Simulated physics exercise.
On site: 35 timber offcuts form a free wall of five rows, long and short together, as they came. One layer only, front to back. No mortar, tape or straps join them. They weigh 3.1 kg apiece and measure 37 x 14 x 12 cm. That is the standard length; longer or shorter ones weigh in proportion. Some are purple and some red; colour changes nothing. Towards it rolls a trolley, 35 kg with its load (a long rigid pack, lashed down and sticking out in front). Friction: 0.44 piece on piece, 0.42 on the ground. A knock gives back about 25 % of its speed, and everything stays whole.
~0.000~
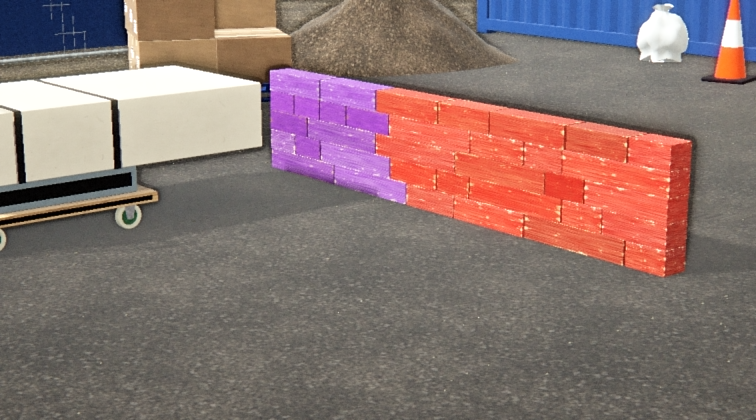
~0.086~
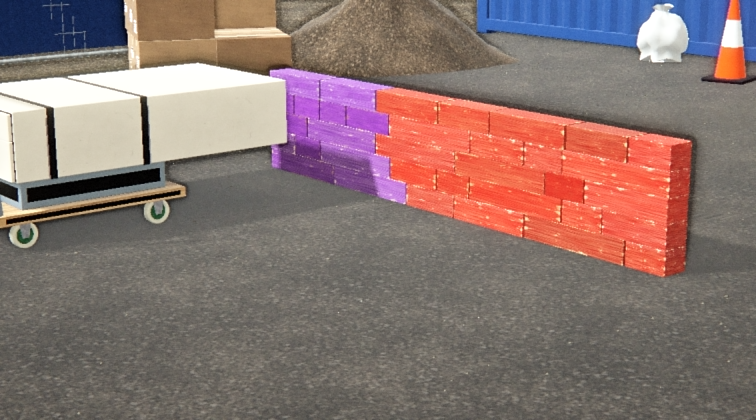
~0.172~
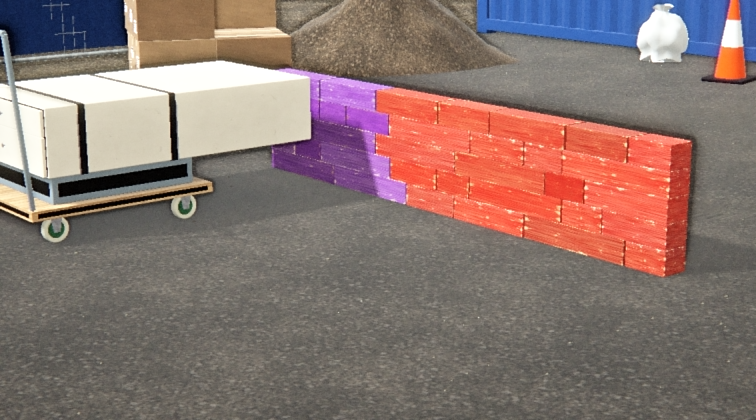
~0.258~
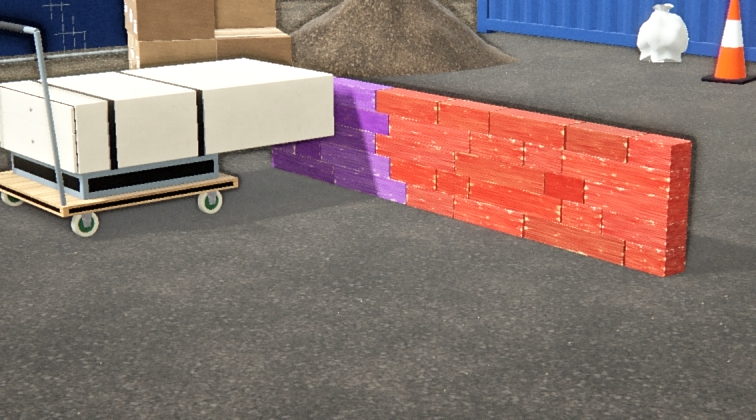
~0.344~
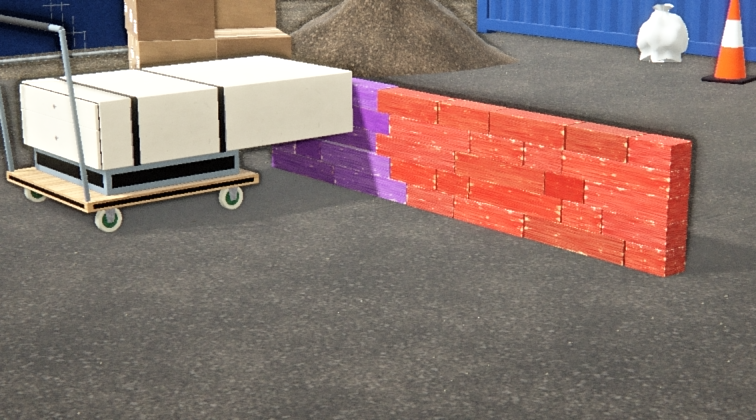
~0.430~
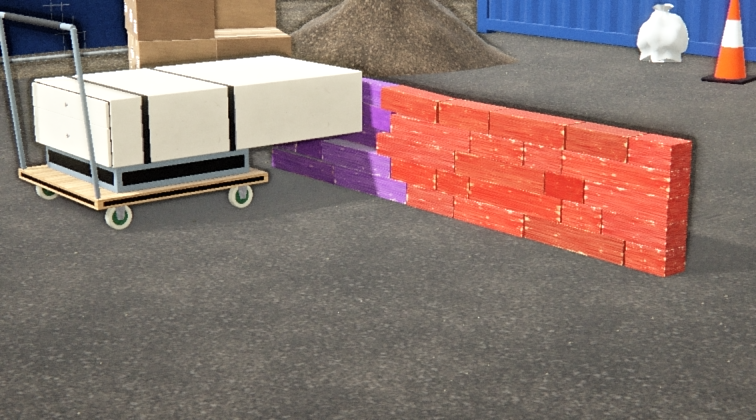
At the start, a trolley carrying a long, strapped white pack sits partly in view at the left, beside a low purple and red wall. It rolls right, bringing its handle into view, and then slows as the pack's front end covers much of the purple section, while the red section looks unchanged.
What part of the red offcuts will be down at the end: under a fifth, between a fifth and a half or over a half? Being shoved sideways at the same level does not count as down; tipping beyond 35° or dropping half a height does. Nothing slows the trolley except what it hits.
Ending down: Under a fifth.
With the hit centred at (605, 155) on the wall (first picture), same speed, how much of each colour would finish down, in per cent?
In that case purple 0, red 60 per cent.
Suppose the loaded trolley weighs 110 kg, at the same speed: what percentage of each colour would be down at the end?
Then purple 80, red 0 per cent.
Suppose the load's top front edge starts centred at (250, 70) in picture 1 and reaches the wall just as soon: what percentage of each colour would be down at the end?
In that case purple 70, red 0 per cent.
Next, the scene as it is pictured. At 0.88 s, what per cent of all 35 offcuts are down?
25 per cent by then.
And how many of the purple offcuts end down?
Ending so: Purple 9.
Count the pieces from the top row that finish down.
The count is 3.
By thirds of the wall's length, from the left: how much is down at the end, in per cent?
In per cent: Left 70, middle 10, right 0.
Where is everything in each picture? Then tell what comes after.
In the first frame (each place is the centre of the face we see best), load (252, 103) 59 cm short of the wall; top red offcut (526, 130); top purple offcut (294, 85); all as stacked.
In the second frame, load (277, 100) 42 cm short of the wall; top red offcut (526, 130).
In the third frame, load (302, 97) 26 cm short of the wall; top red offcut (526, 130).
In the fourth frame, load (325, 94) 10 cm short of the wall; top red offcut (526, 130).
In the fifth frame, load (344, 91) 29 mm into the wall's line; top red offcut (526, 130); 8 have shifted.
In the sixth frame, load (354, 91) 10 cm into the wall's line; top red offcut (526, 130); 11 have shifted.
By 0.58 s, load 21 cm past the wall's line, still rolling; none of the 22 red offcuts down (8 of 35 in all colours); top red offcut unmoved; top purple offcut tilted 39°, 13 cm lower.
By 0.88 s, load 40 cm past the wall's line, still rolling; 1 of the 22 red offcuts down (9 of 35 in all colours); top red offcut unmoved; top purple offcut on its side.
When it is over (2.3 s), load 76 cm past the wall's line, still rolling; 1 of the 22 red offcuts down (10 of 35 in all colours); top red offcut unmoved; top purple offcut on its side. That is 5 per cent. In pixels of the last frame, middles, top red offcut near (536, 129), top purple offcut near (444, 143).
